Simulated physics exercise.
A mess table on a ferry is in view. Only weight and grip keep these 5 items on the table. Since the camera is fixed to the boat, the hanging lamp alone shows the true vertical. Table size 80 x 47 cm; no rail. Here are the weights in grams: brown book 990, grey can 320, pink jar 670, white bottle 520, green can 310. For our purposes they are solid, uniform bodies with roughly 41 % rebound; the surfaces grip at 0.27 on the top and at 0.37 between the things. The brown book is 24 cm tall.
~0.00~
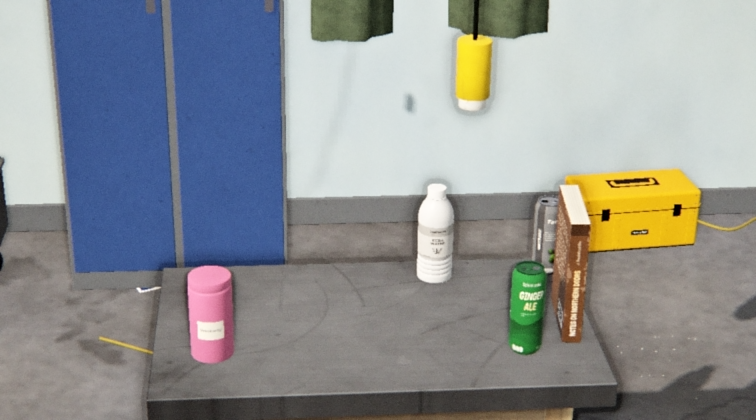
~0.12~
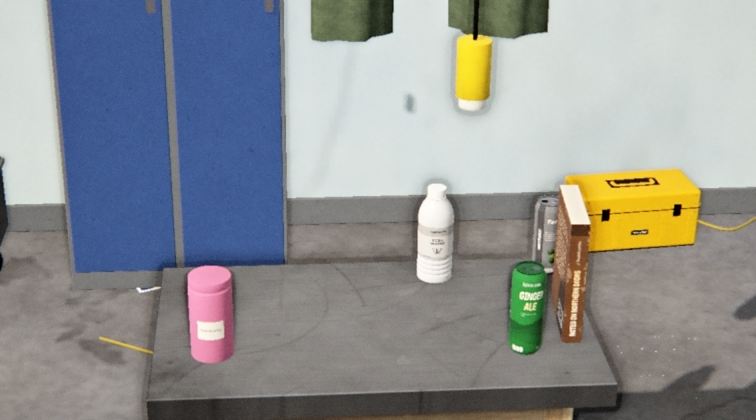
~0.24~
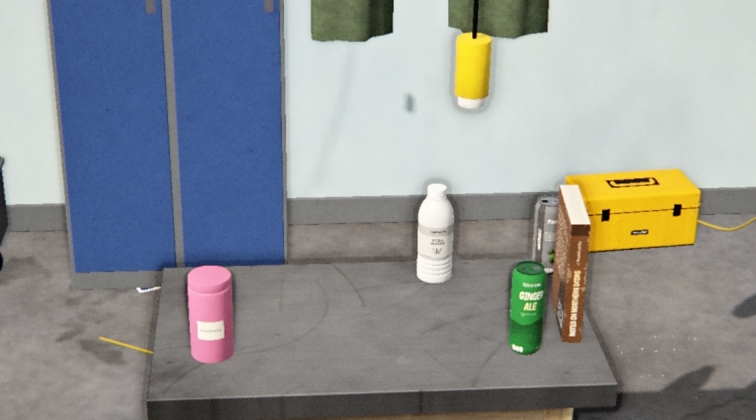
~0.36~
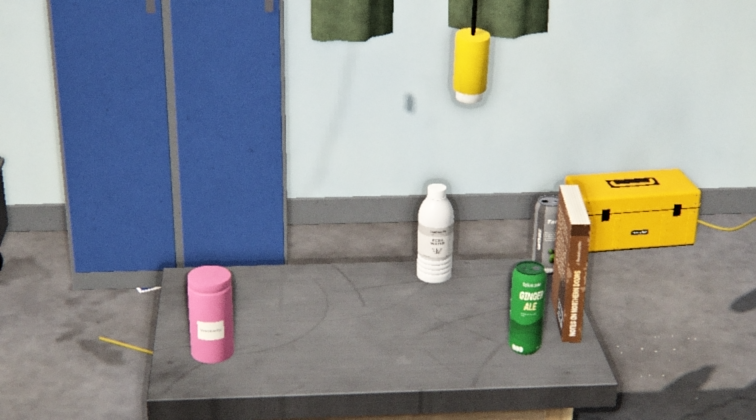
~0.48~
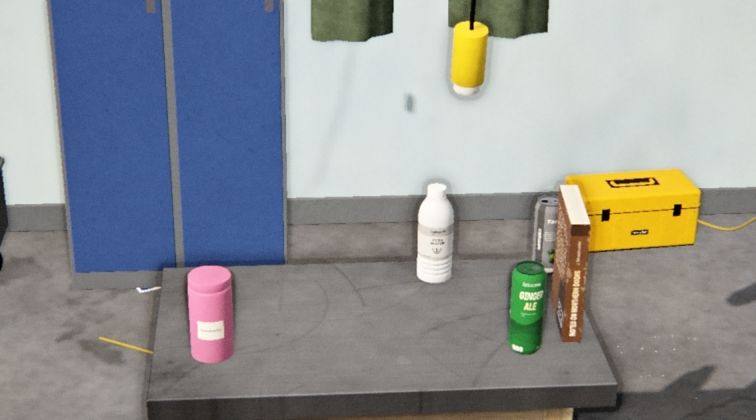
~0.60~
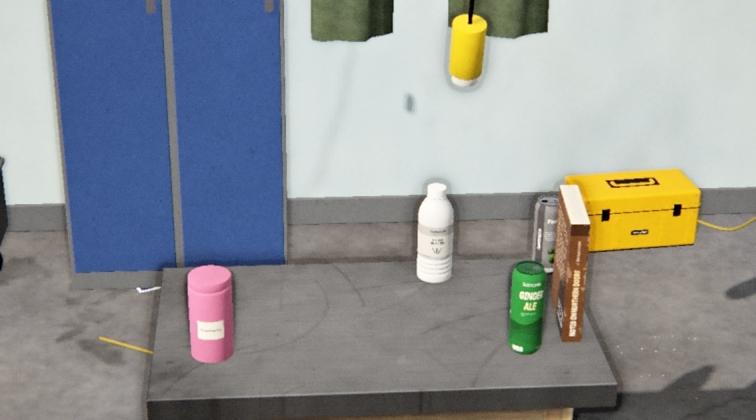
A dark table holding a pink jar, white bottle, cans and brown book stays still while a yellow hanging lamp shifts slightly.
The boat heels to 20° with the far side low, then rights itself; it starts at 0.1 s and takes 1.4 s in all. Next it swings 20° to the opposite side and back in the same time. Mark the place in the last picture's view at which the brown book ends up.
(570, 263).
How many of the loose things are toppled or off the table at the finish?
The number is 2.
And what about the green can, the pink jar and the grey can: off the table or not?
Final state - the green can stays within bounds; the pink jar stays within bounds; the grey can ends out of bounds.
After 1.10 s, heel 12°, far side down; grey can and white bottle now off the table; brown book slid 8 cm near (561, 244); green can slid 8 cm.
After 1.40 s, heel 1°, far side down; brown book slid 11 cm near (558, 237); green can slid 11 cm; pink jar slid 11 cm.
After 1.70 s, heel 4°, near side down; brown book slid 11 cm near (558, 237); green can slid 11 cm; pink jar slid 11 cm.
After 2.20 s, heel 20°, near side down; brown book slid 10 cm near (560, 240); green can slid 10 cm; pink jar slid 10 cm.
At rest (3.4 s), off the table, grey can and white bottle; the other 3 in place, give or take 5 cm. Seen from the same camera at the end, brown book near (570, 263).
